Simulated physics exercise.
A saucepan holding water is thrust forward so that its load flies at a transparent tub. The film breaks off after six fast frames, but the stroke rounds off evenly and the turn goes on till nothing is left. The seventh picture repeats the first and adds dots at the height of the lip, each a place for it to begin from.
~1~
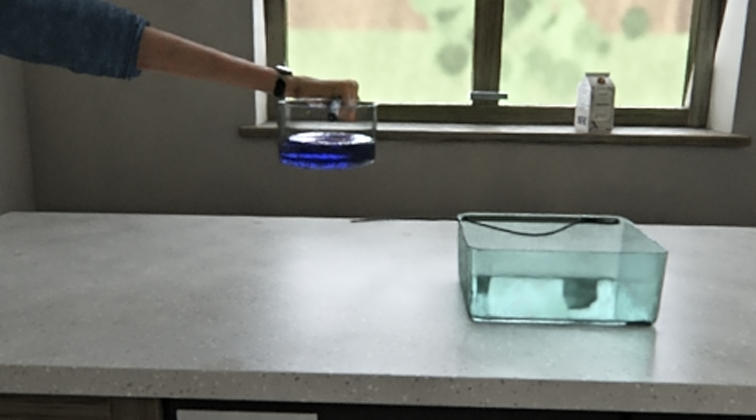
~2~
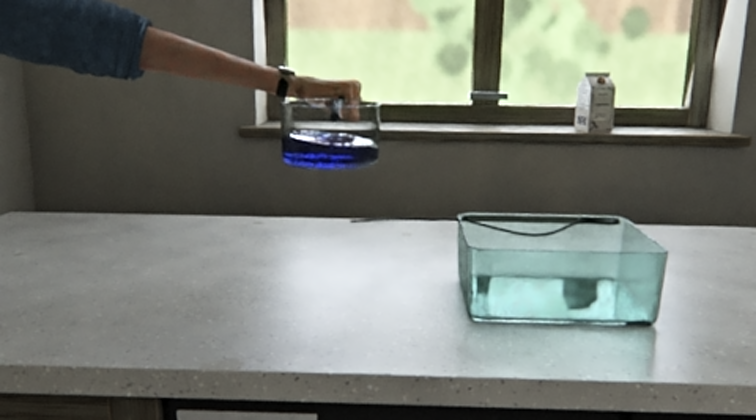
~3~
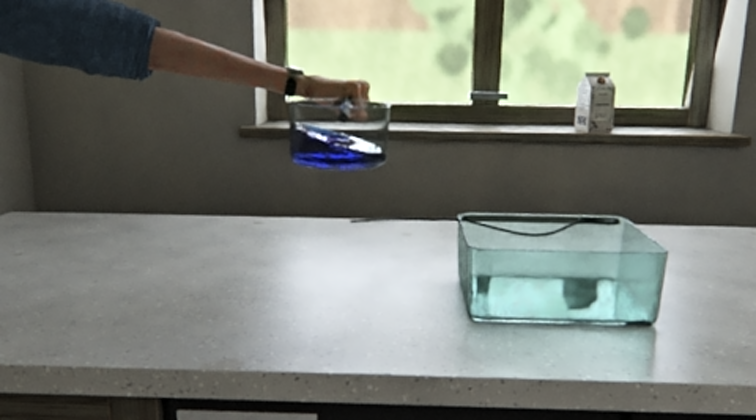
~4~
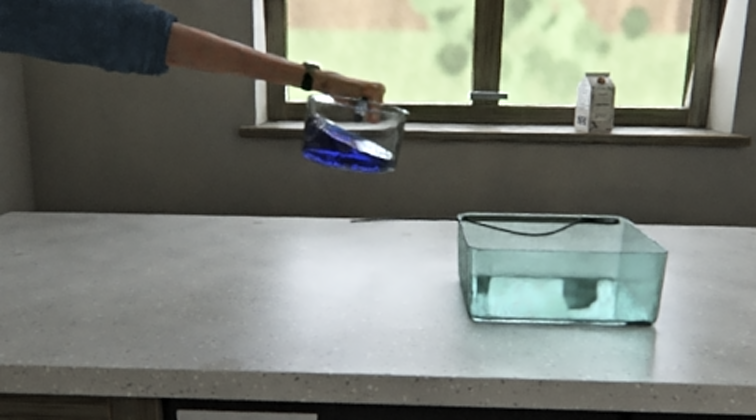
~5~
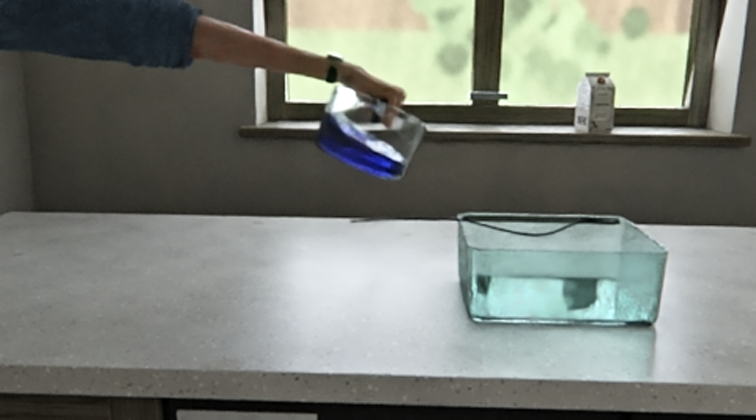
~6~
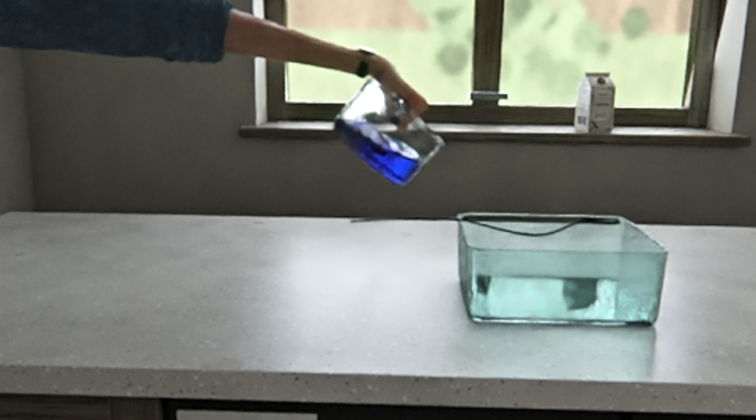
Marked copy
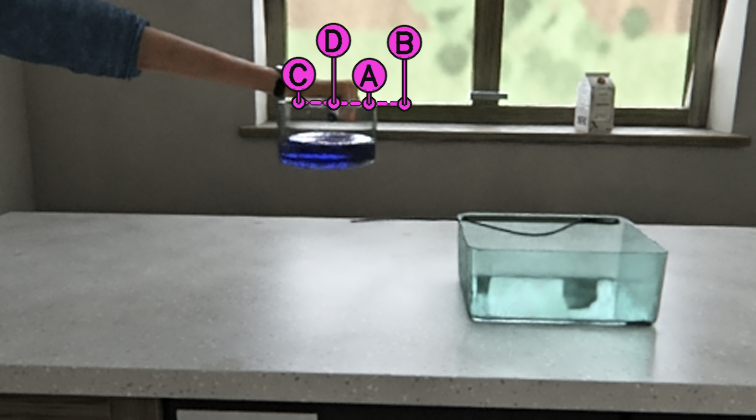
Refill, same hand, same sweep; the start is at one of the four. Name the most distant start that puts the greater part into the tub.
The answer is place D.
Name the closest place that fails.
C it is.
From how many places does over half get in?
Three.
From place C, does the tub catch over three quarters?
No, less.
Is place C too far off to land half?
Yes, that goes wrong.
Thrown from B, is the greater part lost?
No, not at all.
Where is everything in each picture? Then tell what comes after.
In the first picture, upright, lip at (375, 103); tub from (467, 319) to (657, 323); nothing has left yet.
In the second picture, upright, lip at (379, 103); nothing has left yet.
In the third picture, upright, lip at (388, 104); nothing has left yet.
In the fourth picture, tipped about 9°, lip at (405, 112); nothing has left yet.
In the fifth picture, tipped about 22°, lip at (426, 125); nothing has left yet.
In the sixth picture, tipped about 40°, lip at (443, 142); nothing has left yet.
On the marked copy, A at (369, 103); B at (404, 104); C at (298, 102); D at (333, 102).
With A, about 80 % lands in the tub, 3 % falls short and 16 % goes beside or beyond.
With B, about 88 % lands in the tub, 6 % falls short and 6 % goes beside or beyond.
With C, about 30 % lands in the tub, 66 % falls short and 4 % goes beside or beyond.
With D, about 65 % lands in the tub, 24 % falls short and 11 % goes beside or beyond.
